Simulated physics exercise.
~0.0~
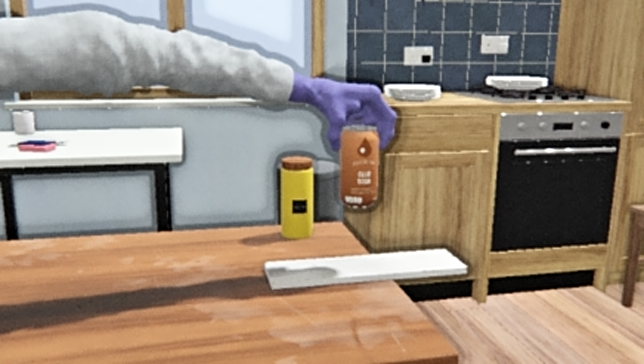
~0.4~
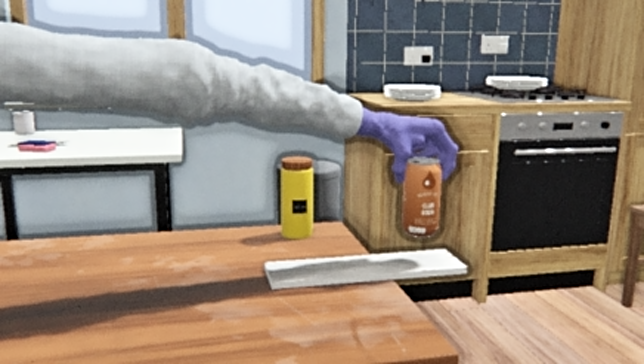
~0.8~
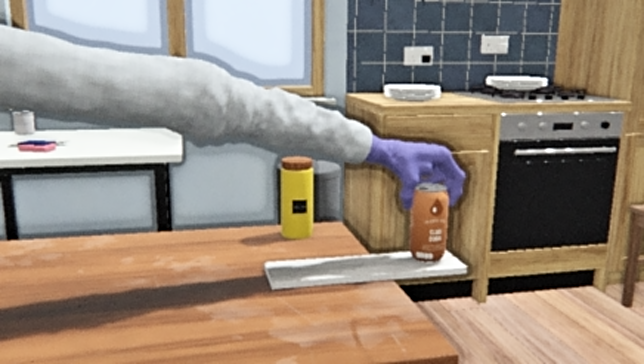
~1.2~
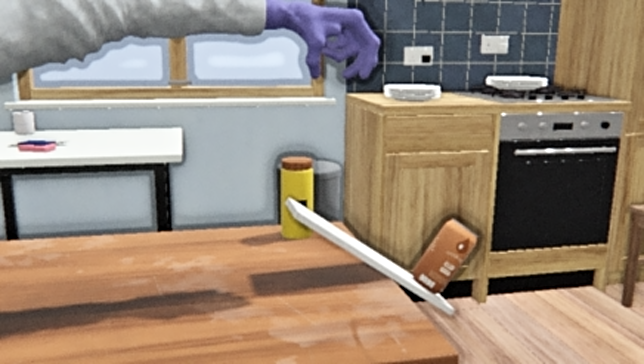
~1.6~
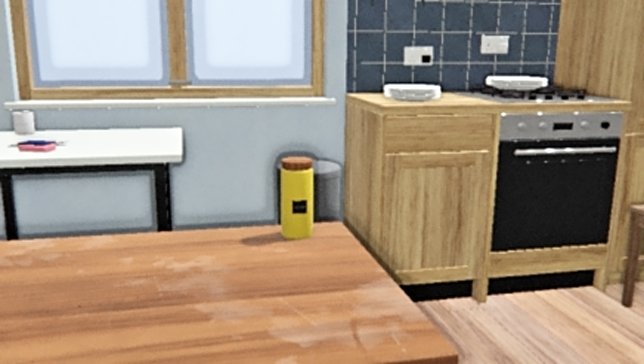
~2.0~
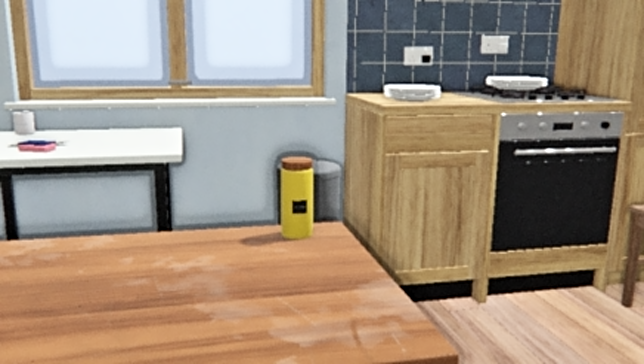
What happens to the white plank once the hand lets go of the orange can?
The plank tips over the edge of the table and drops out of view along with the orange can.
